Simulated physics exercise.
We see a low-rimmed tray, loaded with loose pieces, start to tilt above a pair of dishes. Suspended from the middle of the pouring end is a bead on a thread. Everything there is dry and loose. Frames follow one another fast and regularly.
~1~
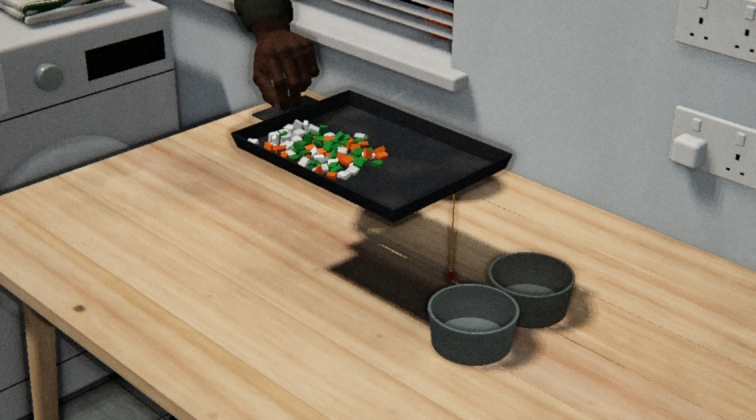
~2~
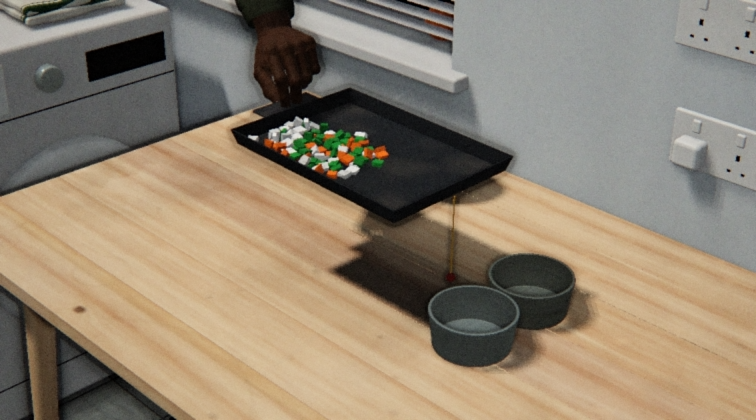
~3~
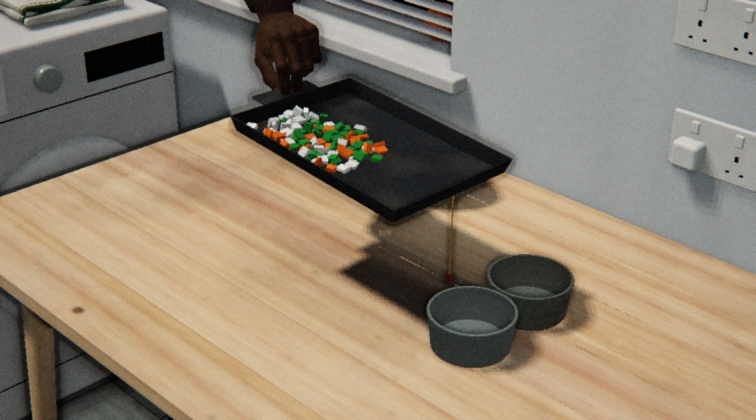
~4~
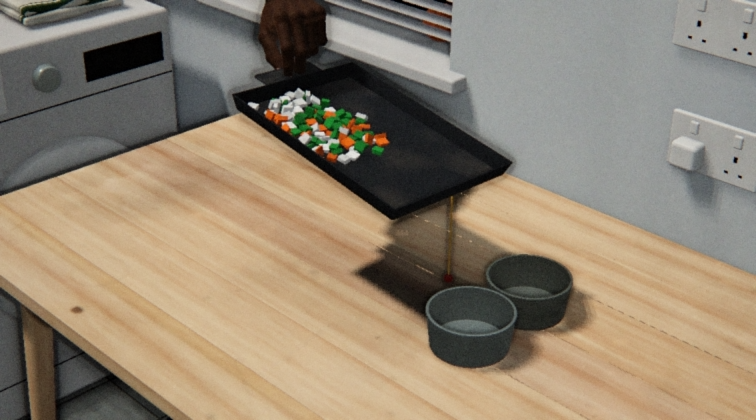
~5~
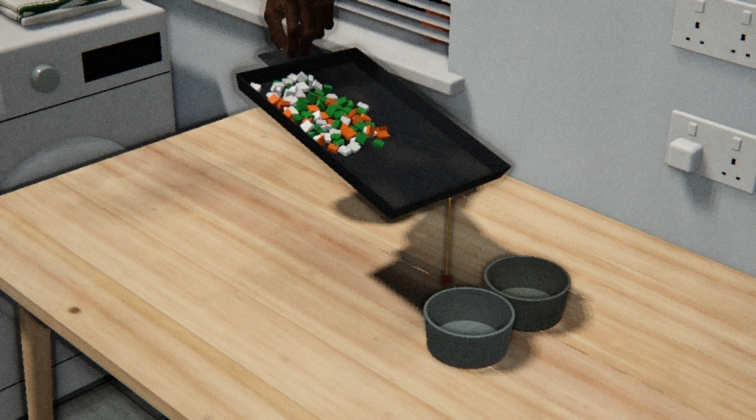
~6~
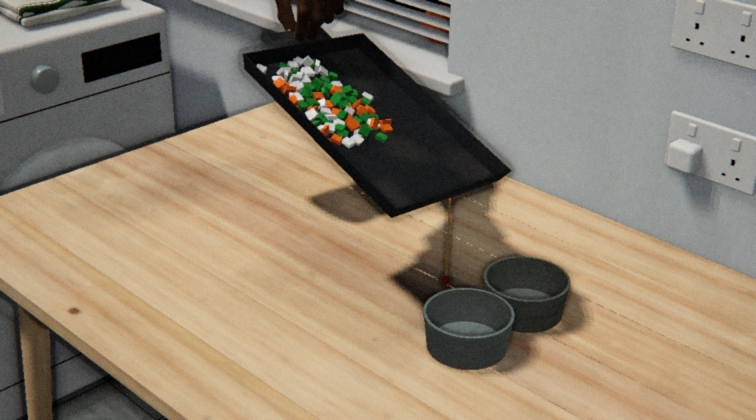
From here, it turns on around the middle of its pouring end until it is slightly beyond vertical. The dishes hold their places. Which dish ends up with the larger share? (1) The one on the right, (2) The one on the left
1.
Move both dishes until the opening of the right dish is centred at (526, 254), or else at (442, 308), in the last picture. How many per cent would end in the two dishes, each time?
Roughly 40 % and then 10 %.
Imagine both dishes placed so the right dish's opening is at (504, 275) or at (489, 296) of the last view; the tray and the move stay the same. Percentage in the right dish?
Around 50 and around 30 per cent, in that order.
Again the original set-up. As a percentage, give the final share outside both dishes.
Somewhere around 30 in a hundred.
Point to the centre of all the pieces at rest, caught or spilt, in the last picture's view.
About (524, 311).
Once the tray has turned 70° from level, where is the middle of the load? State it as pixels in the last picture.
The load's middle is around (481, 192).
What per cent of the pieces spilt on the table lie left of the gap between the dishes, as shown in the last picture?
30 per cent, about.
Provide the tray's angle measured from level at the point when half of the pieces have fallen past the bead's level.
My estimate is some 85 degrees.
Soon, tray tipped steeply; about two thirds on the tray; about a quarter in the air.
A while on, tray tipped past a quarter turn; a small part on the tray; a small part in the left dish; about half in the right dish; about a quarter outside both; a small part in the air.
Towards the end, tray tipped past a quarter turn; a small part in the left dish; about two thirds in the right dish; about a quarter outside both.
Finally, tray tipped past a quarter turn; a small part in the left dish; about two thirds in the right dish; about a quarter outside both.
